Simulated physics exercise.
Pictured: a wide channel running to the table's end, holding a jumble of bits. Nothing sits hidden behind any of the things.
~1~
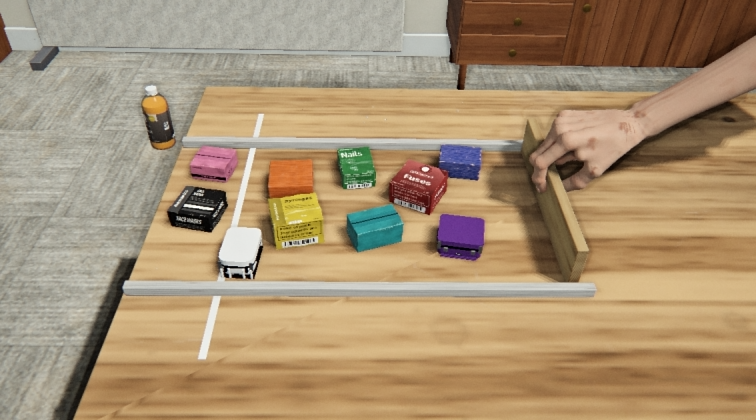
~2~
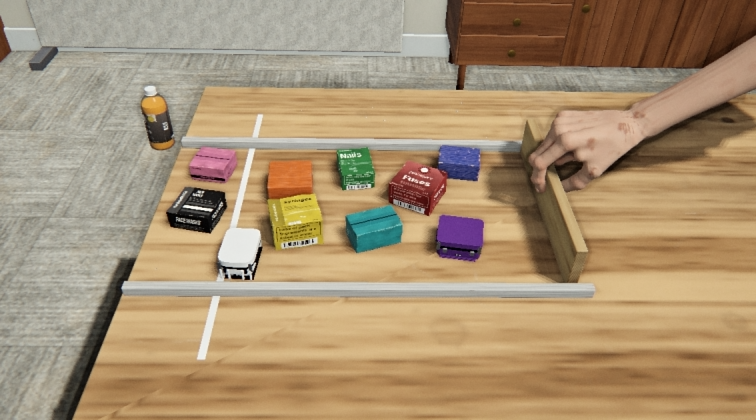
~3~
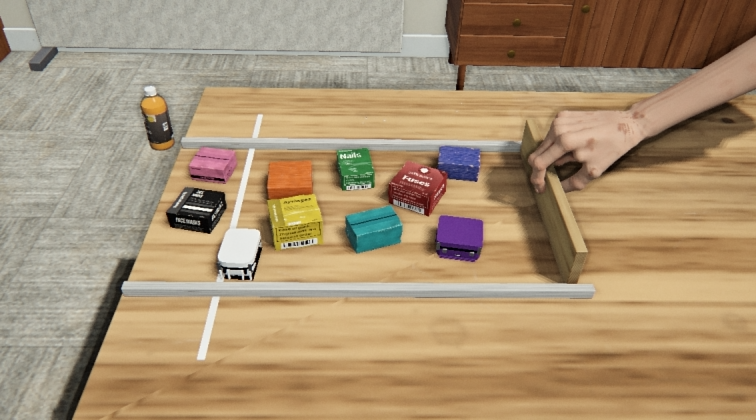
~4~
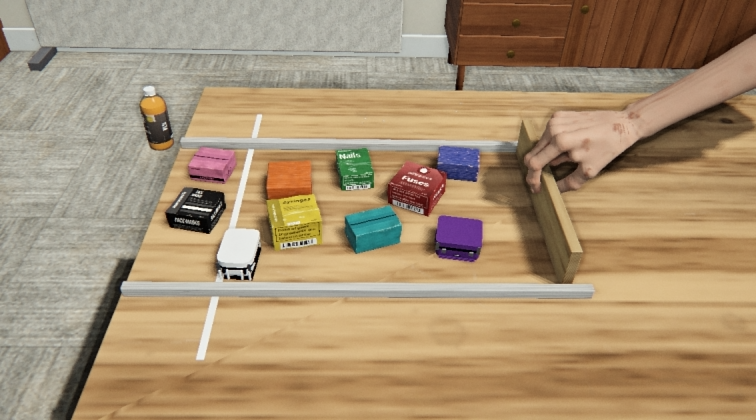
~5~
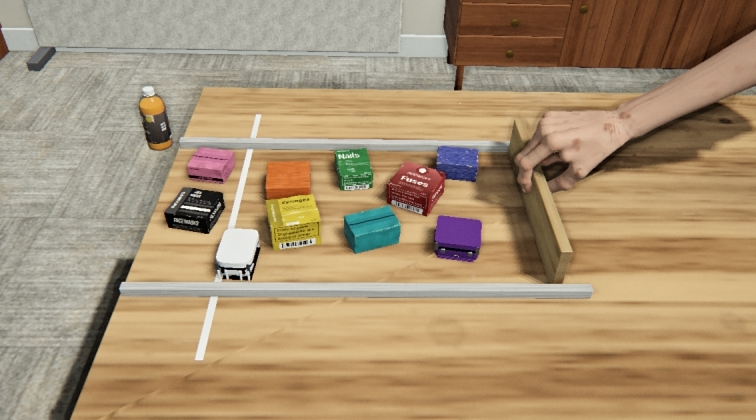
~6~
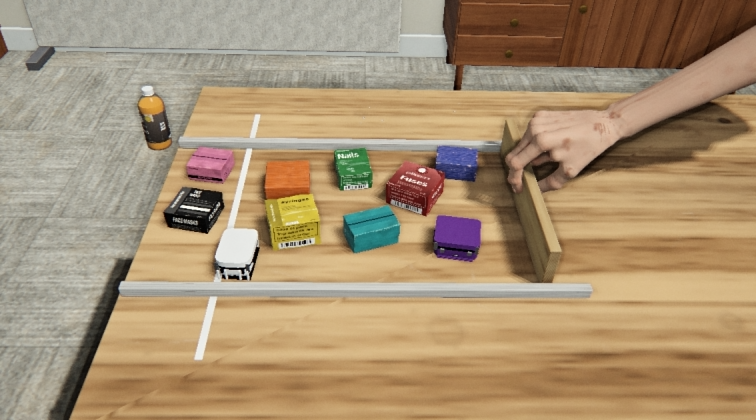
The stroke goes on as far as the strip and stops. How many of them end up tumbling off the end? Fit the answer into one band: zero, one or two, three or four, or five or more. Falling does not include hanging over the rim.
I would say three or four.
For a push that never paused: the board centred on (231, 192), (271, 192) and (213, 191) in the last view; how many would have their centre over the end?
First 4, next 1, last 6.
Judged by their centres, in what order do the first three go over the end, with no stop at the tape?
Order, earliest first: Black box, yellow box, pink box.
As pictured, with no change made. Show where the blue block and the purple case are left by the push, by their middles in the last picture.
Blue block: About (223, 162); purple case: About (203, 238).
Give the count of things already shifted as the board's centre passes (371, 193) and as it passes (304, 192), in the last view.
By the first moment it's 8, by the second it's 10.
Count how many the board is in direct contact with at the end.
The count is 3.
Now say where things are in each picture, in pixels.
Black box (198, 209); pink box (214, 164); white case (242, 254); board (550, 194); tape (238, 209), in the first frame.
Pink box (214, 165); orange block (291, 182), in the second frame.
White case (241, 254); blue block (458, 163), in the third frame.
Black box (197, 210); turquoise box (373, 229), in the fourth frame.
Pink box (212, 165); purple case (457, 239), in the fifth frame.
Black box (195, 210); pink box (211, 165); white case (238, 254); board (526, 194); tape (235, 210), in the sixth frame.
A little later, none off yet; black box at rest near (195, 210); pink box at rest near (211, 165); white case at rest near (238, 254).
Next, none off yet; black box shifted about its own width near (164, 208); pink box shifted a little near (197, 163); white case shifted a little near (220, 254).
When it is over, the number that fall off is three or four; down, yellow box, orange block, pink box and black box.
